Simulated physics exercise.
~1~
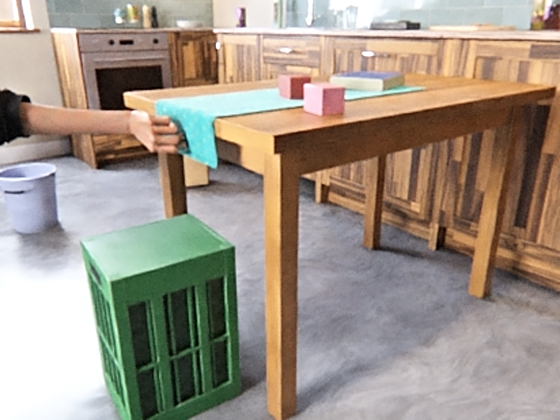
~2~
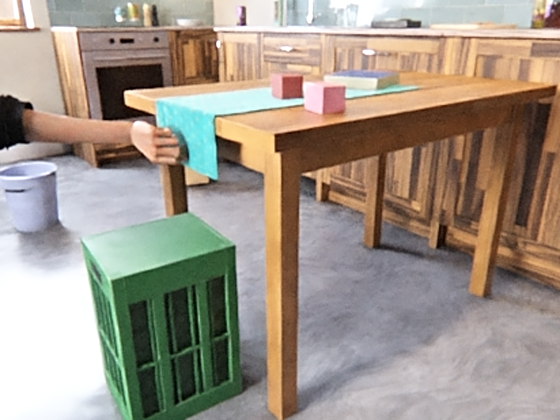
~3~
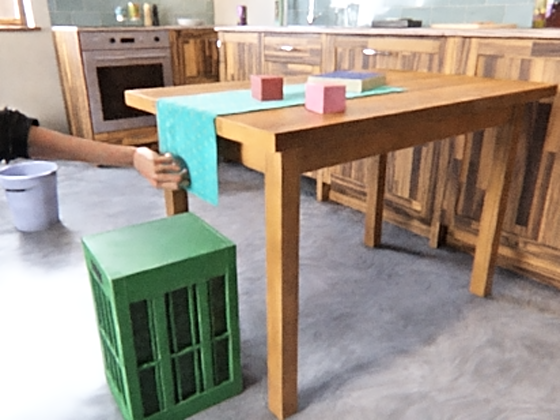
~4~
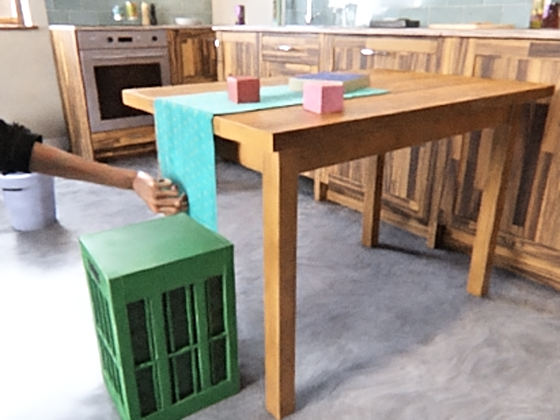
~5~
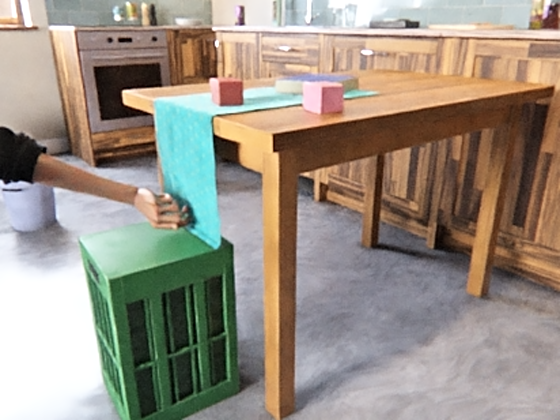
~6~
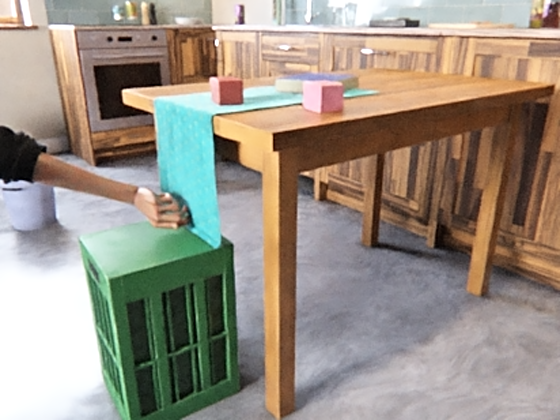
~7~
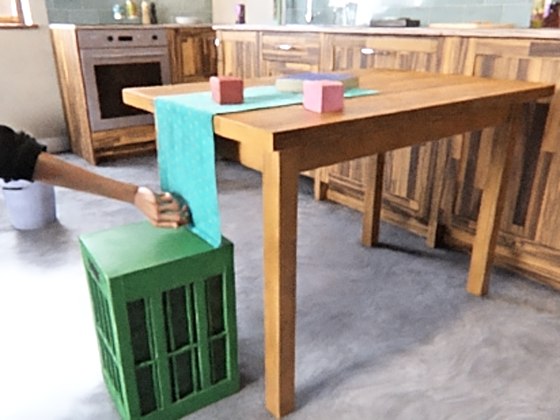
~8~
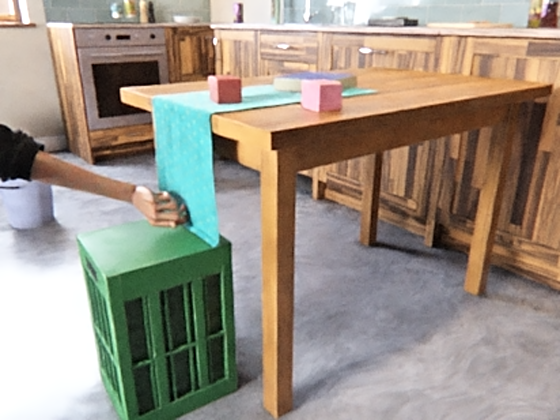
In a kitchen, a hand pulls a turquoise cloth down to a green crate, carrying a red block left.
